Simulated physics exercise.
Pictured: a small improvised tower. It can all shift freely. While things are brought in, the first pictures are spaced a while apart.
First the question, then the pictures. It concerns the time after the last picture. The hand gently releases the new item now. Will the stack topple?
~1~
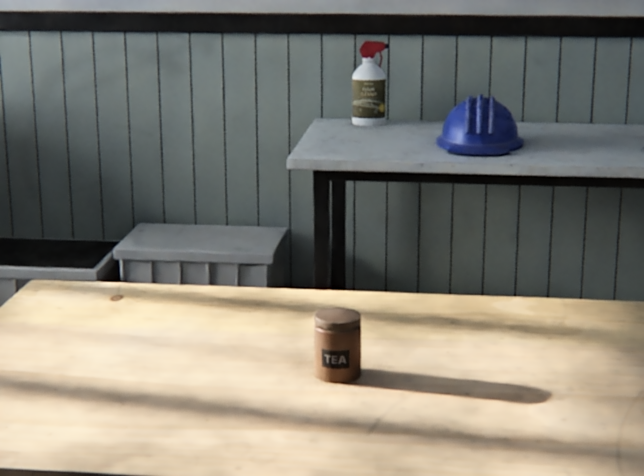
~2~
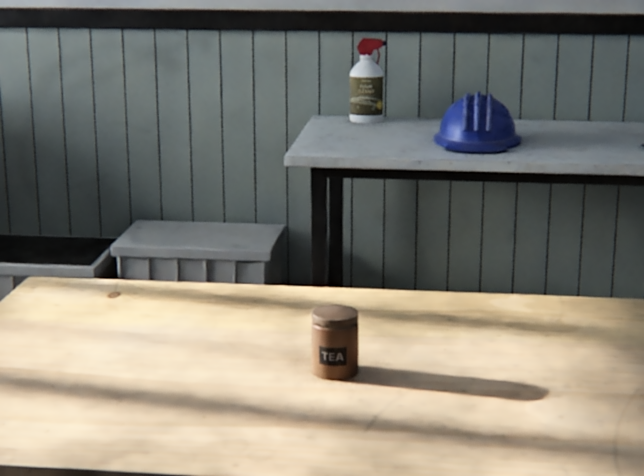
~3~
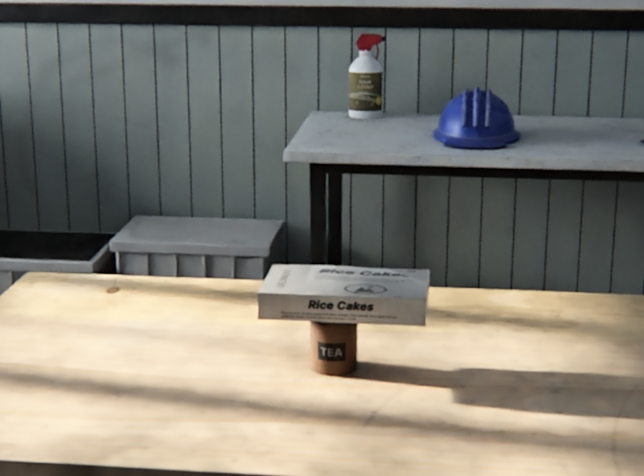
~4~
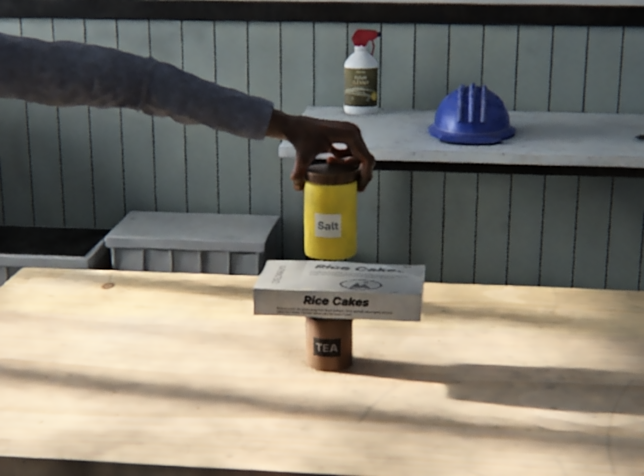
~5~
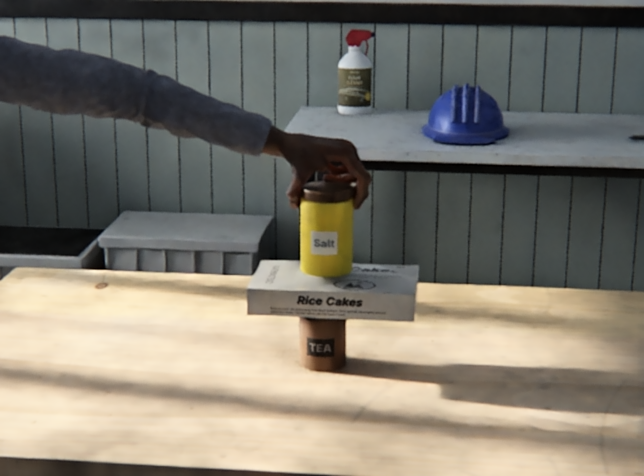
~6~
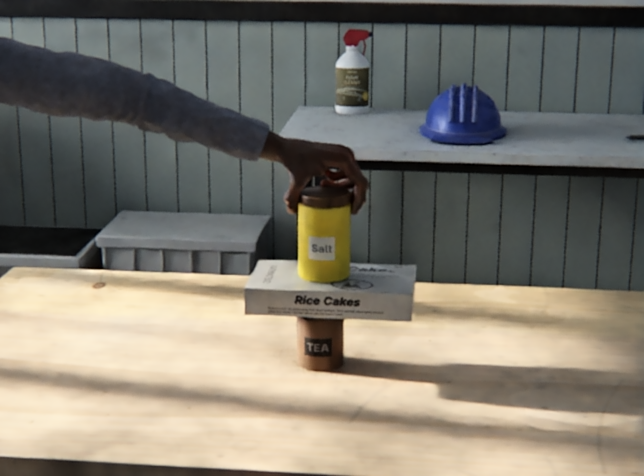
No, it stays put.
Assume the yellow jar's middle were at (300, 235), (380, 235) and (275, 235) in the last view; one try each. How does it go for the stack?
Outcomes in order: Stands, then falls, then stands.
Then, 0.20 s after the last picture, nothing has stirred.
Then, 0.50 s after the last picture, yellow jar resting near (324, 234).
At rest, all 3 in place. Seen from the same camera at the end, yellow jar near (324, 234). The stack keeps its balance.
